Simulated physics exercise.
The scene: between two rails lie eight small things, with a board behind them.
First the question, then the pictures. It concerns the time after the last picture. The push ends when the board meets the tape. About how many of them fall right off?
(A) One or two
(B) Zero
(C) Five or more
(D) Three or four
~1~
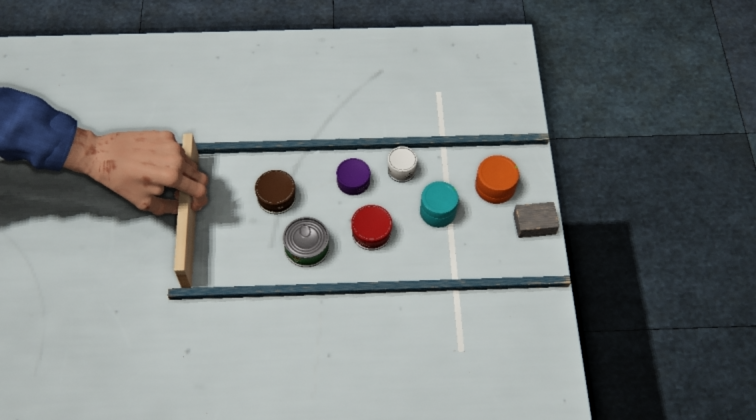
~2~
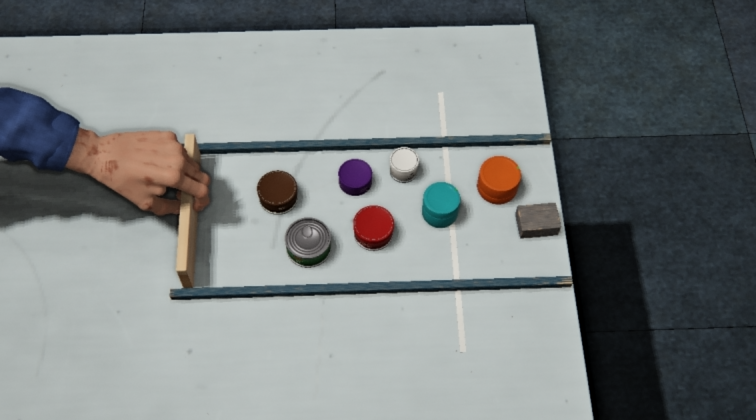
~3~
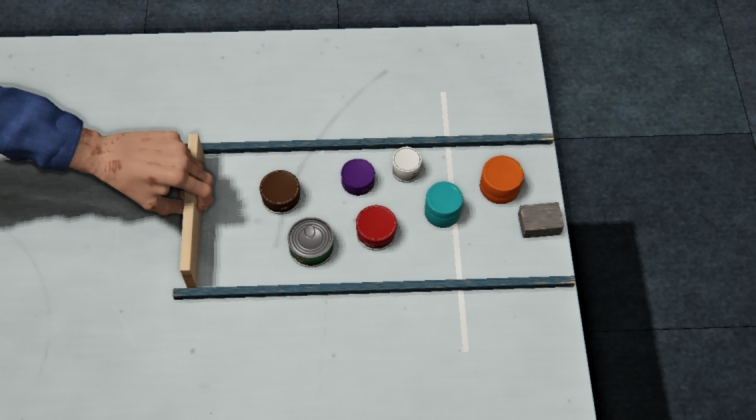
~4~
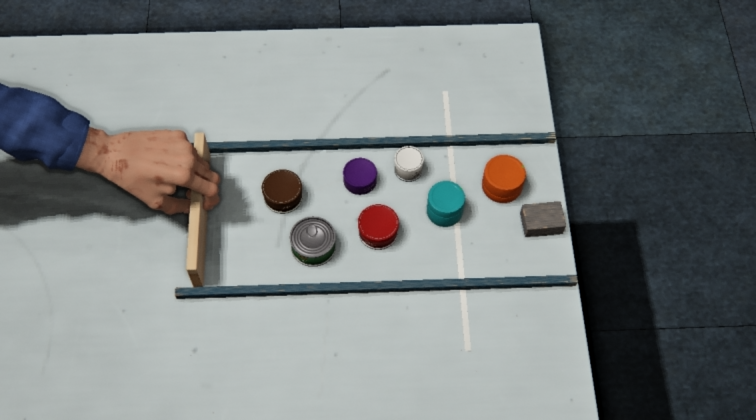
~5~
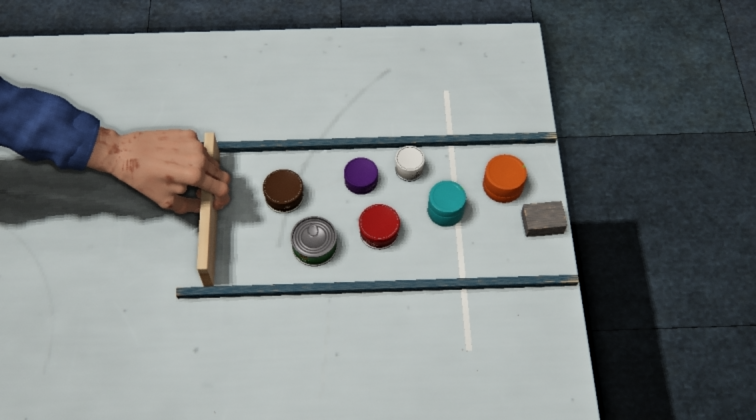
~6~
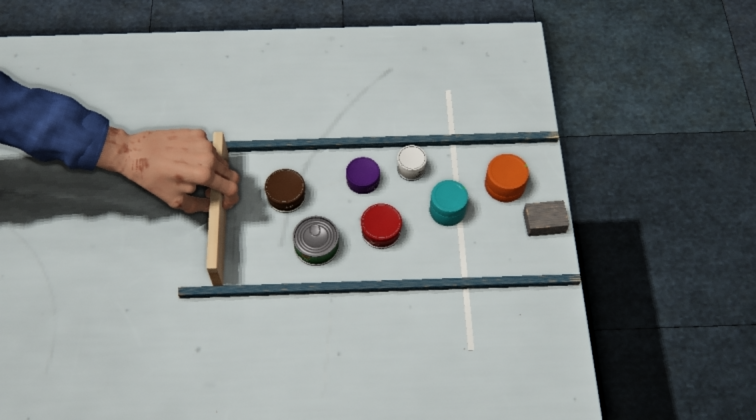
Zero (B).
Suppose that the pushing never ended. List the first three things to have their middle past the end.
Earliest to latest: The orange lid, the grey block, the turquoise lid.
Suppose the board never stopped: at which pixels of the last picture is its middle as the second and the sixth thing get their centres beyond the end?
(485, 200) and (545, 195).
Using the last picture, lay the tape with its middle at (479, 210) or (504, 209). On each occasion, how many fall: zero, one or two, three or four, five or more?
The falls would be none at all; one to two.
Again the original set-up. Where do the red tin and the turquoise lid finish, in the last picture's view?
About (506, 212), and the other about (514, 176).
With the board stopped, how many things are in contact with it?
It touches 3.
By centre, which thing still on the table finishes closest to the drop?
Result: Orange lid.
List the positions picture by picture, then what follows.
In the first picture, grey block (536, 220); orange lid (497, 180); turquoise lid (439, 205); board (187, 210); tape (449, 212).
In the second picture, orange lid (499, 180); white tin (404, 165).
In the third picture, turquoise lid (444, 205); purple tub (358, 177).
In the fourth picture, grey block (543, 219); brown pot (283, 192).
In the fifth picture, orange lid (505, 179); green tin (314, 241).
In the sixth picture, grey block (546, 218); orange lid (507, 178); turquoise lid (449, 203); board (218, 208); tape (459, 211).
Soon after, none off yet; grey block at rest near (546, 218); orange lid at rest near (507, 178); turquoise lid at rest near (449, 203).
After that, none off yet; grey block at rest near (546, 218); orange lid at rest near (507, 178); turquoise lid moving near (452, 202).
And then, none off yet; grey block at rest near (546, 218); orange lid displaced a little near (522, 169); turquoise lid displaced about its own width near (488, 181).
In the end, the number that fall off is zero.
